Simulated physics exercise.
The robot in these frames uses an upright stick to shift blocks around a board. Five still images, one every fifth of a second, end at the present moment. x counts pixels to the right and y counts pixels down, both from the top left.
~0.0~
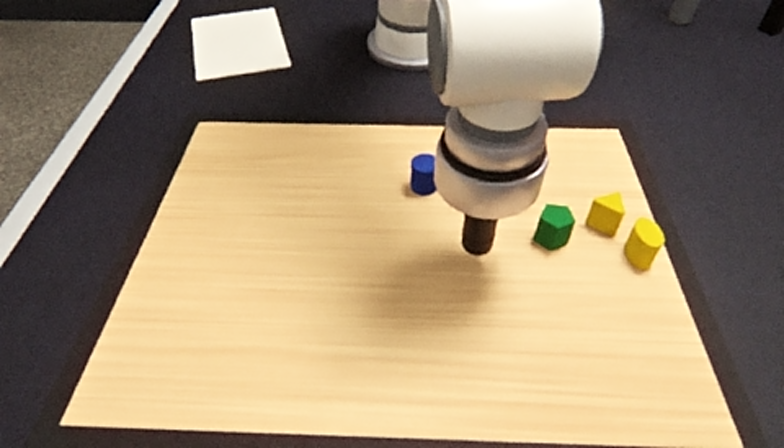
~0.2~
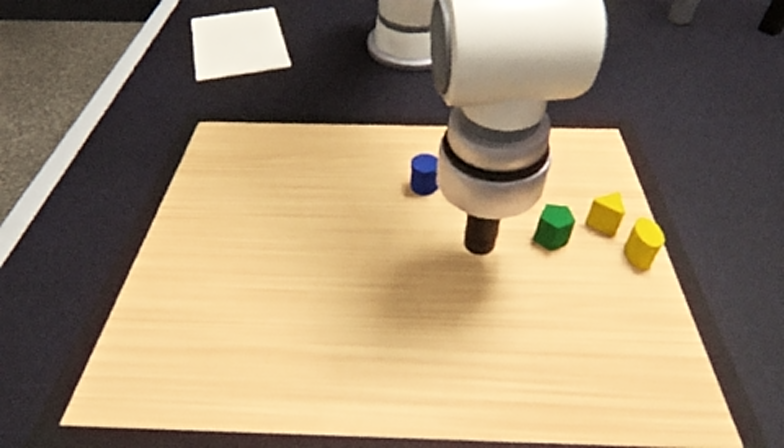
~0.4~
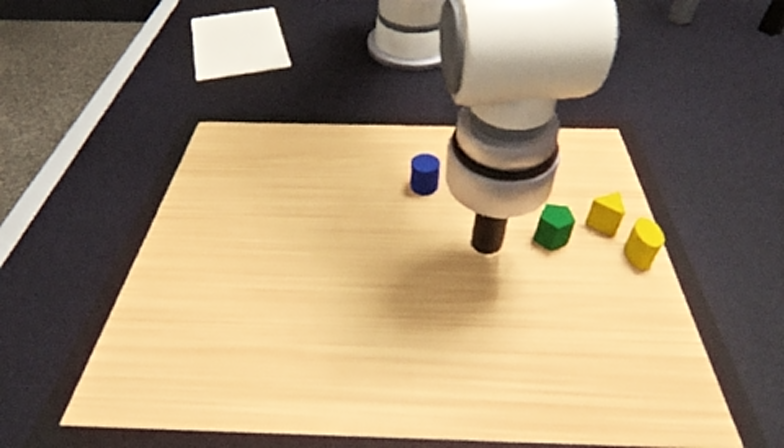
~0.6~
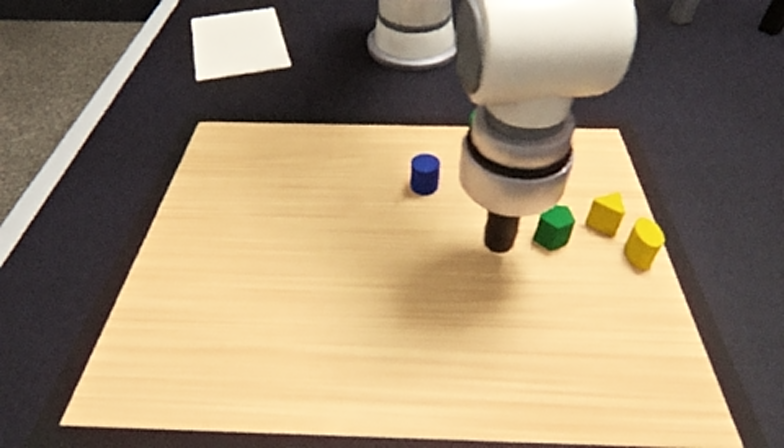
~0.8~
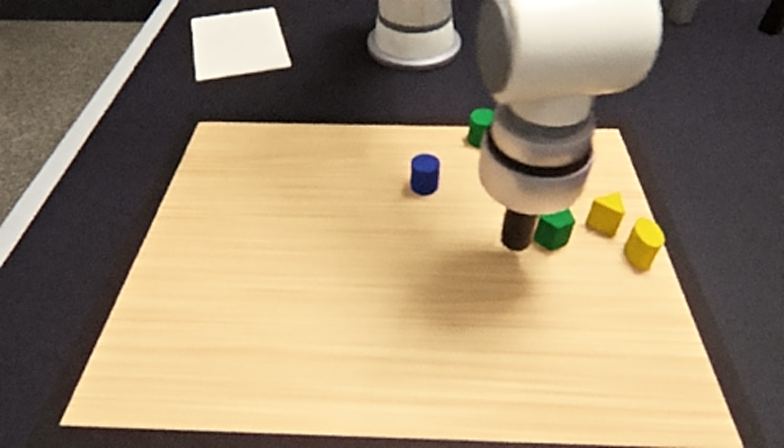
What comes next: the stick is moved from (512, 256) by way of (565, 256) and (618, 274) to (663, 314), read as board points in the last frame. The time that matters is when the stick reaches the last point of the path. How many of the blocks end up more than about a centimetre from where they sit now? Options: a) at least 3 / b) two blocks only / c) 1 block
My pick is c.
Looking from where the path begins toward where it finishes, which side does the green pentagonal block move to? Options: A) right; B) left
Answer: B.
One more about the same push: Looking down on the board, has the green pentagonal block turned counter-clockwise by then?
Answer: Yes.
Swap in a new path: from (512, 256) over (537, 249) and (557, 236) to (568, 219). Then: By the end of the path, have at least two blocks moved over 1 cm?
Yes, it checks out.
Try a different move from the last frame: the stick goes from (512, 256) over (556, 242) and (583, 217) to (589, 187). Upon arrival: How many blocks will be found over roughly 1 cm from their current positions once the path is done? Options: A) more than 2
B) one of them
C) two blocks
The answer is C.
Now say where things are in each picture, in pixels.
Stick's lower end at (477, 245); green pentagonal block at (558, 215); yellow oval at (649, 231), in the first picture.
Stick at (479, 244); blocks still, in the second picture.
Stick at (486, 244); blocks still, in the third picture.
Stick at (498, 242); blocks still, in the fourth picture.
Stick at (515, 241); green pentagonal block at (558, 215); yellow oval at (649, 231), in the fifth picture.
On the path given first. One third of the way, stick at (572, 241); green pentagonal block at (572, 209), turned 50° anticlockwise.
Two thirds of the way, stick at (625, 260); green pentagonal block at (572, 209), turned 50° anticlockwise.
At the end, stick at (672, 299); green pentagonal block at (572, 209), turned 50° anticlockwise; yellow oval still.
